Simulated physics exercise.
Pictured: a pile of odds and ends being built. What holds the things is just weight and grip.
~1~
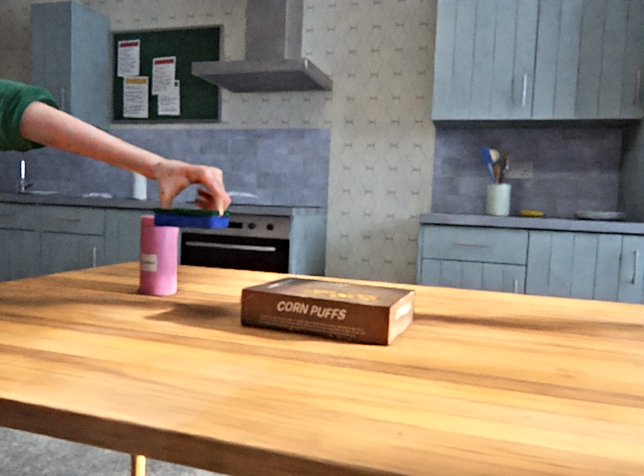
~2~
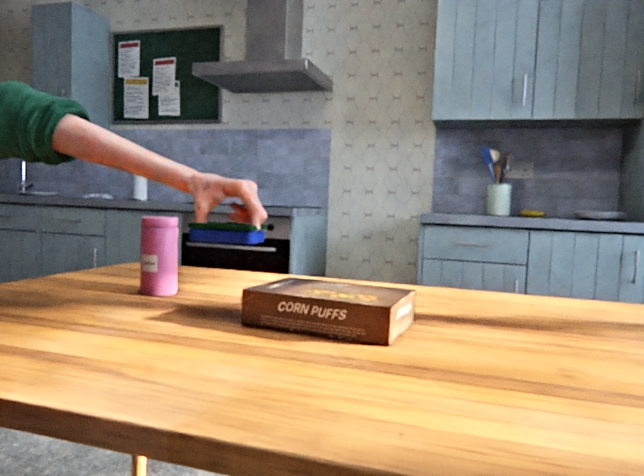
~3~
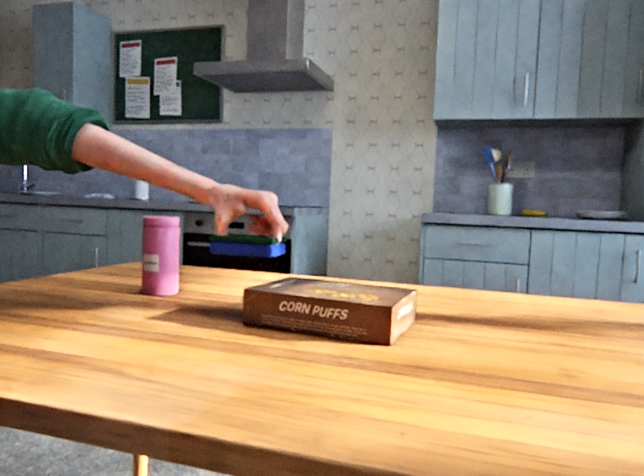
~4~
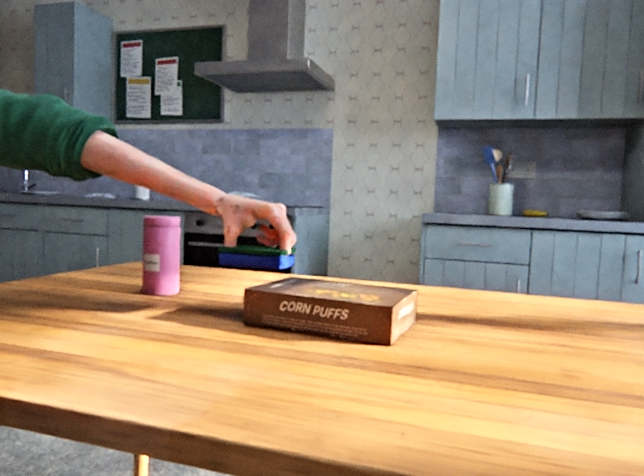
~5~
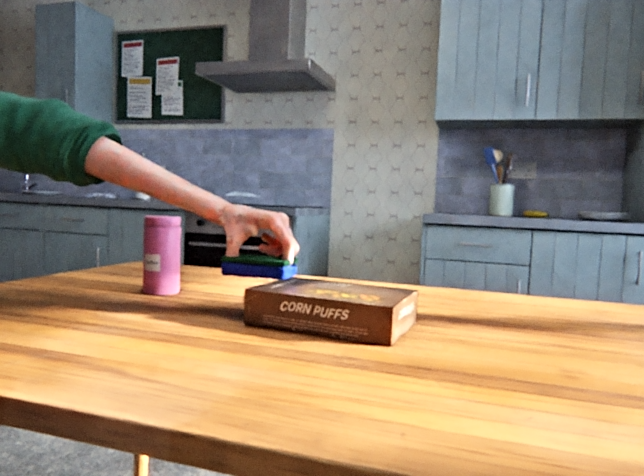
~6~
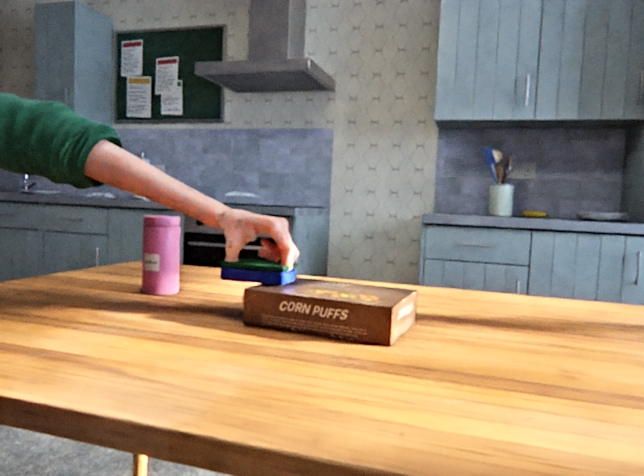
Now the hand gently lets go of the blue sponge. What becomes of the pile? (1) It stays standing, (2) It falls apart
It falls apart.
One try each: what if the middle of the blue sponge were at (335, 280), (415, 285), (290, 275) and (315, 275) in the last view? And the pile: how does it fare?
Try 1: Stable. Try 2: Falls over. Try 3: Stable. Try 4: Stable.
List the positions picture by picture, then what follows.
The first picture shows on its way; blue sponge (192, 219); brown packet (331, 306).
The second picture shows on its way; blue sponge (228, 233); brown packet (332, 306).
The third picture shows on its way; blue sponge (249, 246); brown packet (333, 306).
The fourth picture shows on its way; blue sponge (258, 257); brown packet (334, 306).
The fifth picture shows on its way; blue sponge (260, 266); brown packet (334, 306).
The sixth picture shows set down, still held; blue sponge (259, 272); brown packet (333, 306).
Then, 0.40 s past the last view, blue sponge rocked 70° from its first pose near (244, 279).
Then, 1.30 s past the last view, blue sponge rocked 48° from its first pose near (251, 283).
Finally, down or leaning hard in the pile, blue sponge; the other 2 still in place. Final places as the last picture's camera would see them, blue sponge near (249, 284). The pile gives way.
